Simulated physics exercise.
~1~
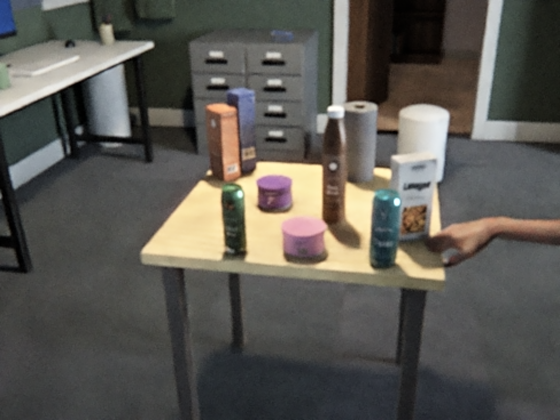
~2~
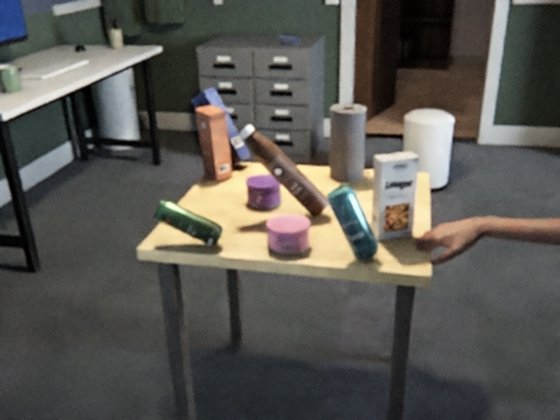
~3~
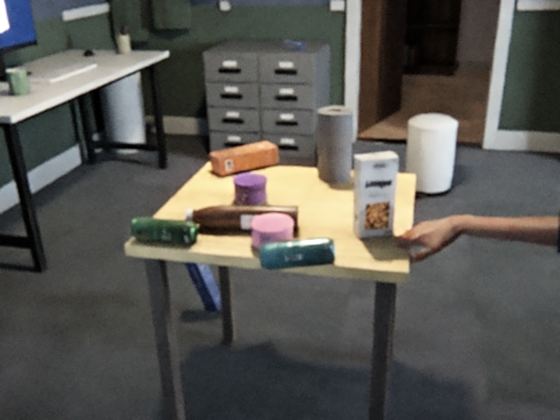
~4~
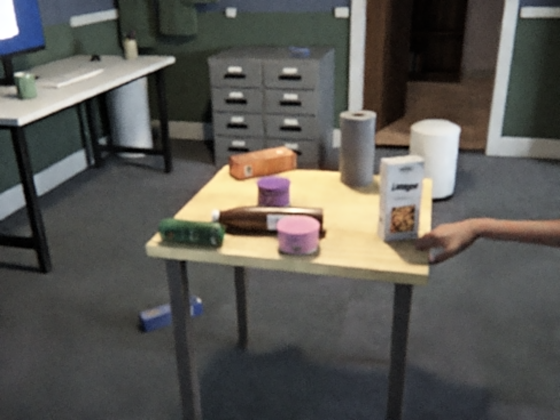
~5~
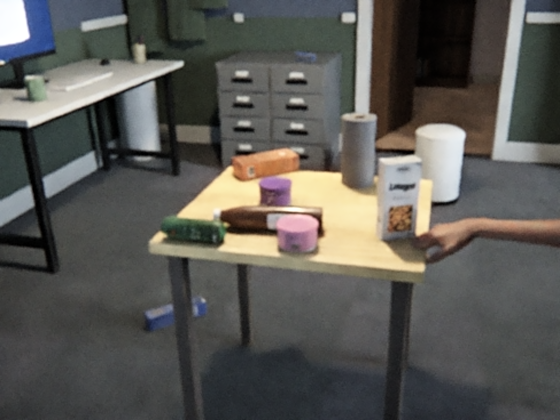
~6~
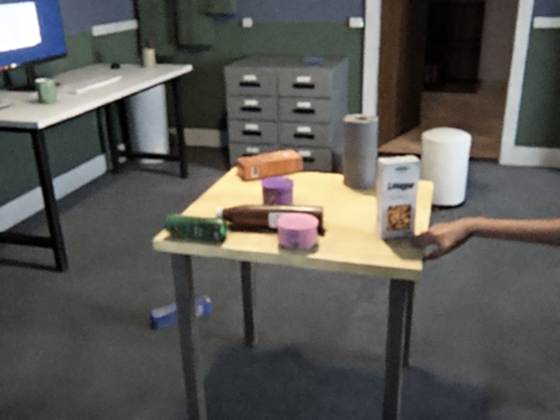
A hand at the right edge of a small table jerked it about, toppling the bottles and cartons until a blue carton and a turquoise can fell off, leaving the brown bottle, green can and orange carton lying among the upright tubs, roll and white packet.
